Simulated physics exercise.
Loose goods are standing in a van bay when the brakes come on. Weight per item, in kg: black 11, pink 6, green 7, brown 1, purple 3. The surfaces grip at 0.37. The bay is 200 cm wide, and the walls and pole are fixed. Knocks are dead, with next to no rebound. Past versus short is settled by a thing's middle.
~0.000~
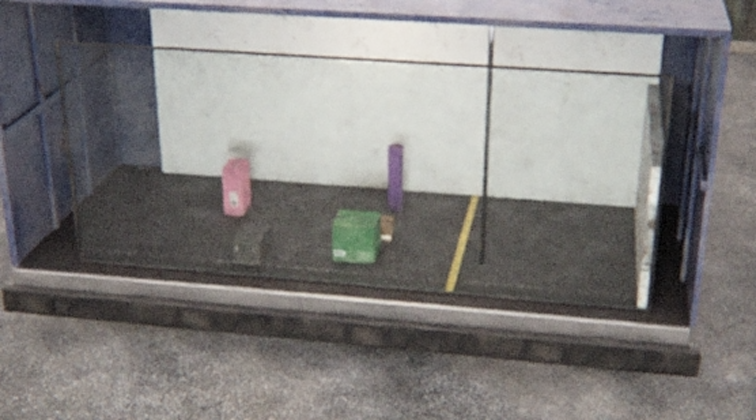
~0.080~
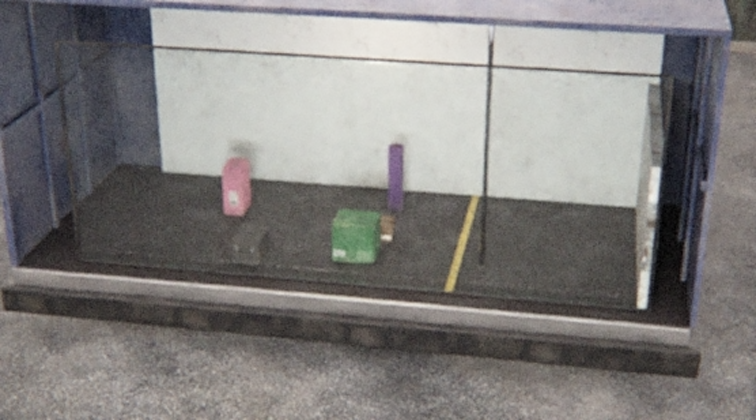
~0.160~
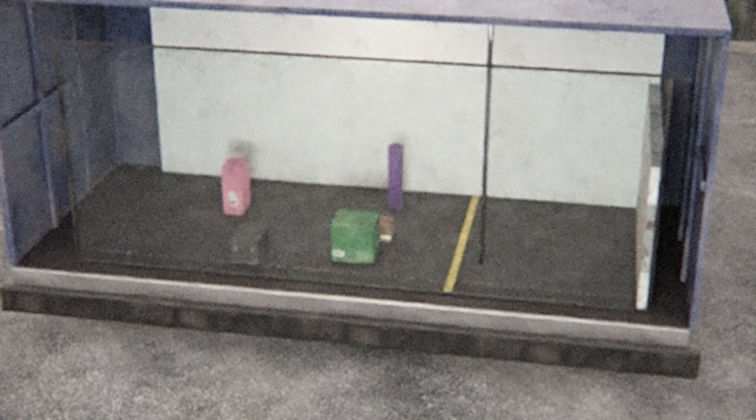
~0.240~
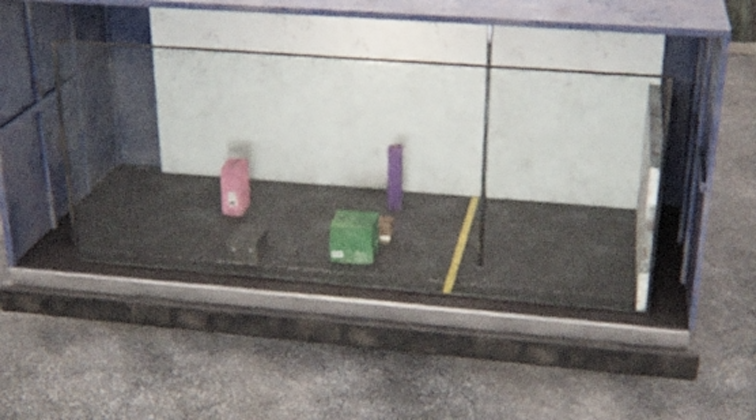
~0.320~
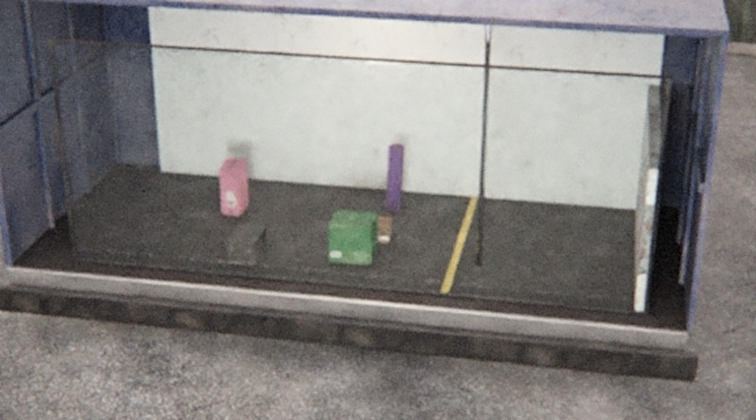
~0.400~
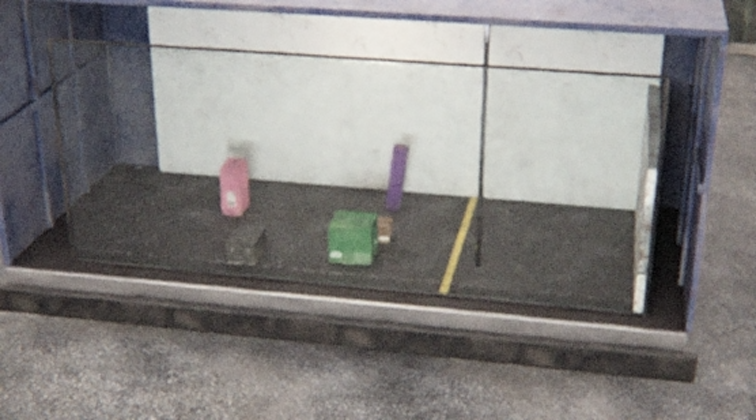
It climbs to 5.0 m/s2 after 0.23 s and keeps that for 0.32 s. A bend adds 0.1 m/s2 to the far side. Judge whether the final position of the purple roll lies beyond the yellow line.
Looks like it does not travel over the line.
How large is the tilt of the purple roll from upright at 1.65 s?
Roughly 90°.
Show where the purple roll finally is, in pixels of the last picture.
You'll find it around (454, 207) at the end.
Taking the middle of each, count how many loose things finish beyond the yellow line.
0.
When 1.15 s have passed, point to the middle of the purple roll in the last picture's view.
At that moment it is near (454, 207) in the last picture's view.
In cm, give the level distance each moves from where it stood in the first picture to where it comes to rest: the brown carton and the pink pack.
Distances - brown carton 20, pink pack 20.
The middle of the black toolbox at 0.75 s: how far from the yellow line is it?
Position: Approx. 155 cm short.
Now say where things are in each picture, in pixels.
Purple roll (395, 178), green carton (357, 237), brown carton (375, 228), yellow line (450, 286), in the first picture.
Purple roll (395, 178), green carton (357, 237), brown carton (375, 228), in the second picture.
Purple roll (395, 177), green carton (356, 237), brown carton (374, 228), in the third picture.
Purple roll (395, 178), green carton (355, 237), brown carton (373, 229), in the fourth picture.
Purple roll (395, 178), green carton (353, 238), brown carton (372, 229), in the fifth picture.
Purple roll (397, 178), green carton (354, 238), brown carton (373, 229), yellow line (445, 288), in the sixth picture.
After 0.75 s the purple roll is 28 cm short of the yellow line, tilted 85°, near (438, 202) in the last picture's view.
After 1.15 s the purple roll is 14 cm short of the yellow line, tilted 90°, near (454, 207) in the last picture's view; the green carton 66 cm short of the yellow line, tilted 0°.
After 1.65 s the purple roll is 14 cm short of the yellow line, tilted 90°, near (454, 207) in the last picture's view.
When all is still (1.9 s), black toolbox stops short of the yellow line; pink pack stops short of the yellow line; green carton stops short of the yellow line; brown carton stops short of the yellow line; purple roll stops short of the yellow line.
